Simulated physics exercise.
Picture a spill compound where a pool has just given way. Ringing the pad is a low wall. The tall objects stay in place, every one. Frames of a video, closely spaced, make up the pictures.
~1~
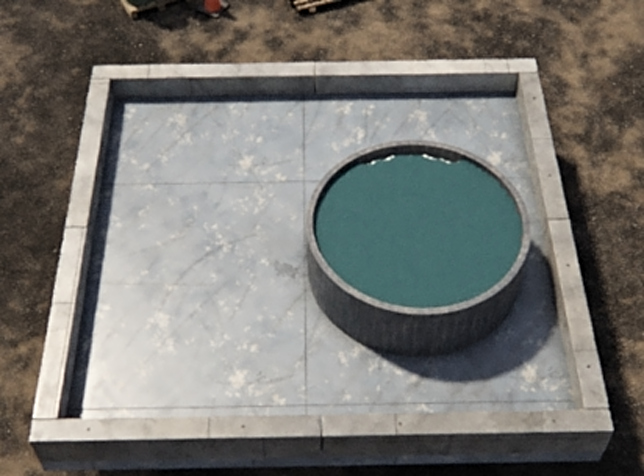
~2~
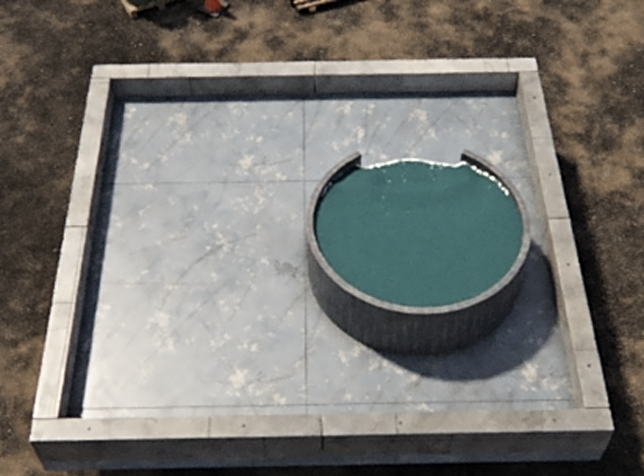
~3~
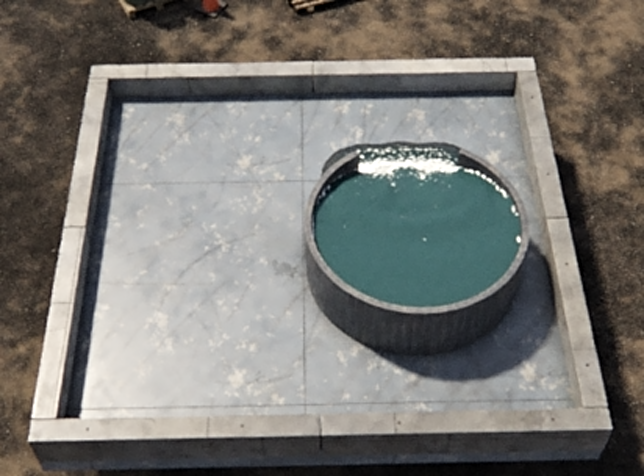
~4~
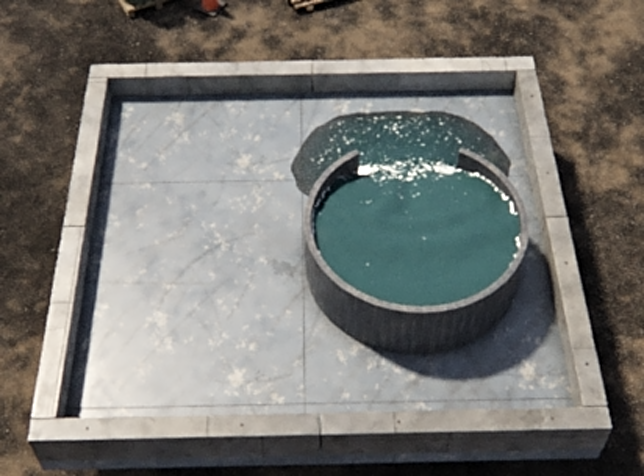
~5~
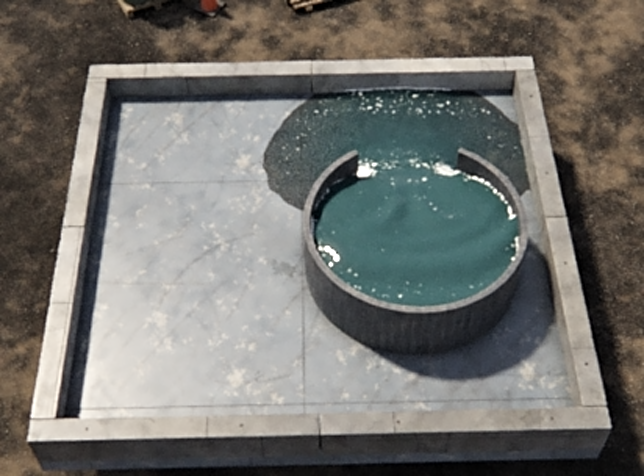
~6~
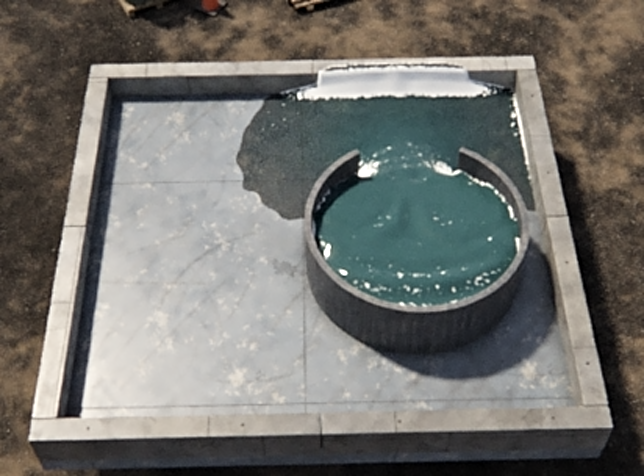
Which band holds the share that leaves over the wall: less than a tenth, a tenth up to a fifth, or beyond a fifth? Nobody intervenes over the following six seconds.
Below a tenth.
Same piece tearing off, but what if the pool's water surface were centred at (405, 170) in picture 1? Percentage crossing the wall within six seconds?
Near 10 in a hundred.
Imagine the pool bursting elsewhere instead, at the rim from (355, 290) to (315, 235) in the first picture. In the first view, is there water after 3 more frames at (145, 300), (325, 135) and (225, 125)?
Taking them as listed, I'd say drenched, unwetted and unwetted.
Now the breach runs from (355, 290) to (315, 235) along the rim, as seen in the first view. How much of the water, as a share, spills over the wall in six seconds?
Close to 2 percent, I'd say.
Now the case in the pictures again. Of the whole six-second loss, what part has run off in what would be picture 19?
Near 90 in a hundred.
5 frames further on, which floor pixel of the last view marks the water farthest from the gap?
Somewhere near (127, 99).
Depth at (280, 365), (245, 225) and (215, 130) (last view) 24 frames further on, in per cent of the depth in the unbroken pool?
First 0, next 2, last 12 in a hundred.
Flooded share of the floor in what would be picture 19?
I'd say close to 45 per cent.
A moment on, water covers 25 % of the floor; the low wall has let 0 % over.
Next, water covers 30 % of the floor; the low wall has let 1 % over.
Then, water covers 40 % of the floor; the low wall has let 4 % over.
Later, water covers 65 % of the floor; the low wall has let 5 % over.
In the end, water covers 80 % of the floor; the low wall has let 5 % over.
